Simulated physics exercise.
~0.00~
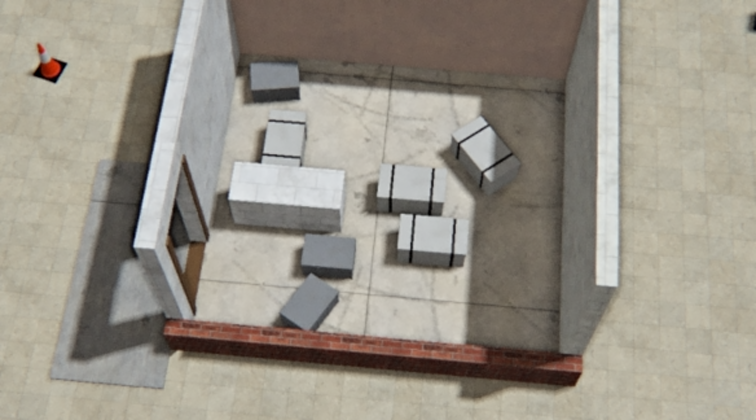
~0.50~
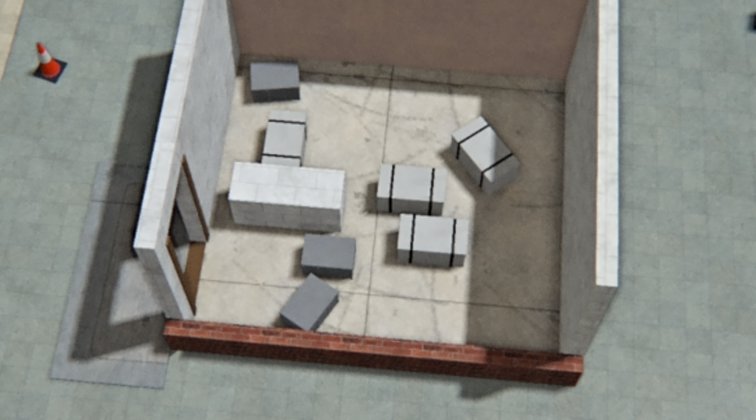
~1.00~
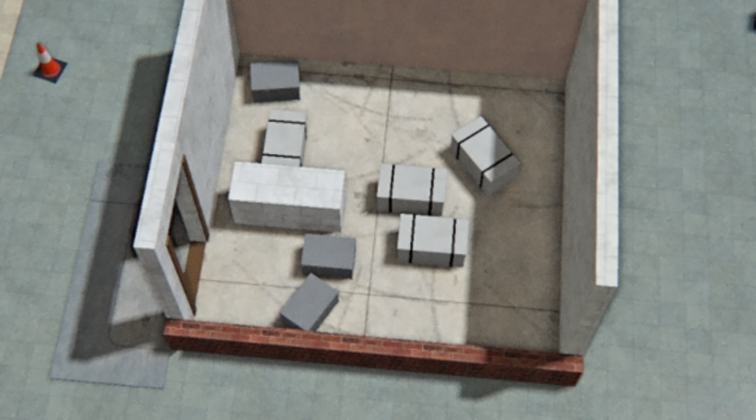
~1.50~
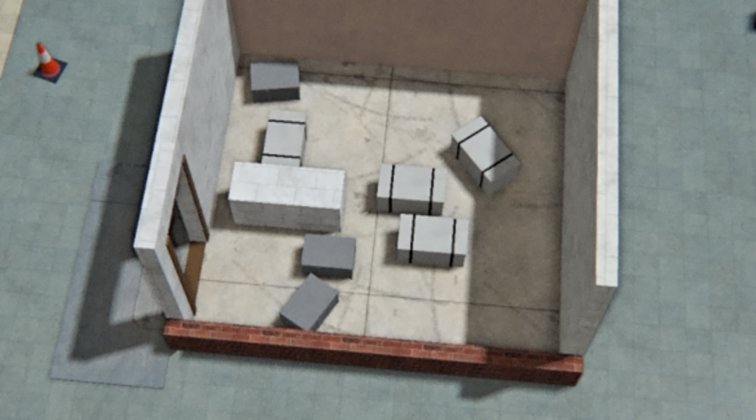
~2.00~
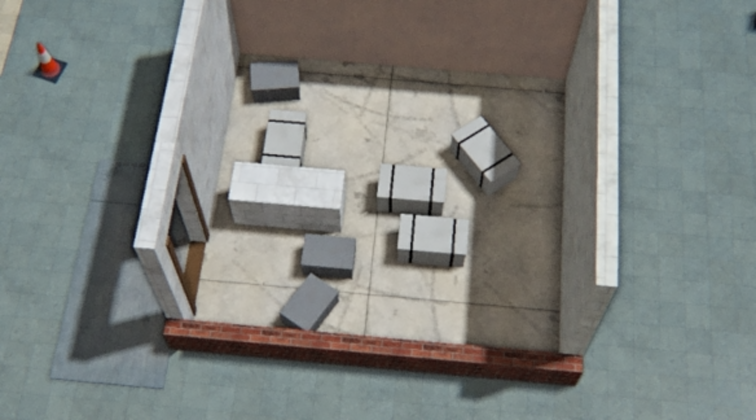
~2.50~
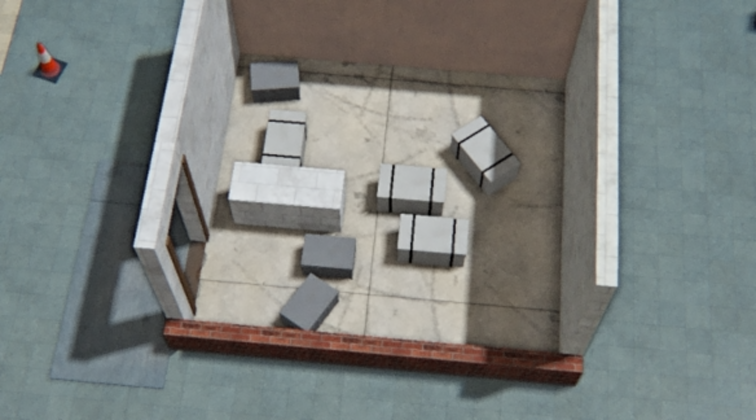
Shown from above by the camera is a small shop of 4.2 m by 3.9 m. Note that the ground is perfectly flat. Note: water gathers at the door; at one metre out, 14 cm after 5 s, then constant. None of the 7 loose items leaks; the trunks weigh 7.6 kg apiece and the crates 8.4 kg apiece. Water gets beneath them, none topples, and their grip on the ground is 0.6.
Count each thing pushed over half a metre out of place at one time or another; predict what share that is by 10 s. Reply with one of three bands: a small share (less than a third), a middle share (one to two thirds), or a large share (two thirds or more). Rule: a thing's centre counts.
A middle share, one to two thirds.
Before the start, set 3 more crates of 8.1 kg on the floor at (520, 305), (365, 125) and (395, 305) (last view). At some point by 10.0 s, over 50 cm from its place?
In order: Below the mark, below the mark, above the mark.
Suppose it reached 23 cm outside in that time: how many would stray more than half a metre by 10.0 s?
Then the count would be 4.
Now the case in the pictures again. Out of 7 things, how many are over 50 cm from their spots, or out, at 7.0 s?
By that time the total stands at 2.
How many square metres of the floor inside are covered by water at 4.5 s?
Somewhere around 2.0 m2, roughly.
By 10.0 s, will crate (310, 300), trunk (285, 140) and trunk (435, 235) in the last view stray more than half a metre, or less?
In turn: Above the mark, below the mark, above the mark.
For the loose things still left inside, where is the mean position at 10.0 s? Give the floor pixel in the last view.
Centre of the remaining things: Roughly (427, 193).
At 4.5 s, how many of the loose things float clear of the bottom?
The number is 0.
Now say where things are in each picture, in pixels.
A trunk at (486, 149) rests on the ground; a crate at (329, 251), on the bottom; 0.0 m2 under water; 0 of 7 have shifted, in the first frame.
A trunk at (486, 149) rests on the ground; a crate at (329, 251) rests on the ground; water covers 0.0 m2; 0 of 7 have shifted, in the second frame.
A trunk at (486, 149), on the bottom; a crate at (329, 251) rests on the ground; 0.0 m2 under water; 0 of 7 have shifted, in the third frame.
A trunk at (486, 149), on the bottom; a crate at (329, 251), on the bottom; water covers 0.0 m2; 0 of 7 have shifted, in the fourth frame.
A trunk at (486, 149), on the bottom; a crate at (329, 251) rests on the ground; water covers 0.0 m2; 0 of 7 have shifted, in the fifth frame.
A trunk at (486, 149) rests on the ground; a crate at (329, 251) rests on the ground; water covers 0.0 m2; 0 of 7 have shifted, in the sixth frame.
After 3.5 s 0 of 7 are over 50 cm from their spots; 0 afloat.
After 4.5 s 0 of 7 are over 50 cm from their spots; 0 afloat.
After 7.0 s 2 of 7 are over 50 cm from their spots; 2 afloat.
After 10.0 s 3 of 7 are over 50 cm from their spots, and 3 have been at some point; 3 afloat.
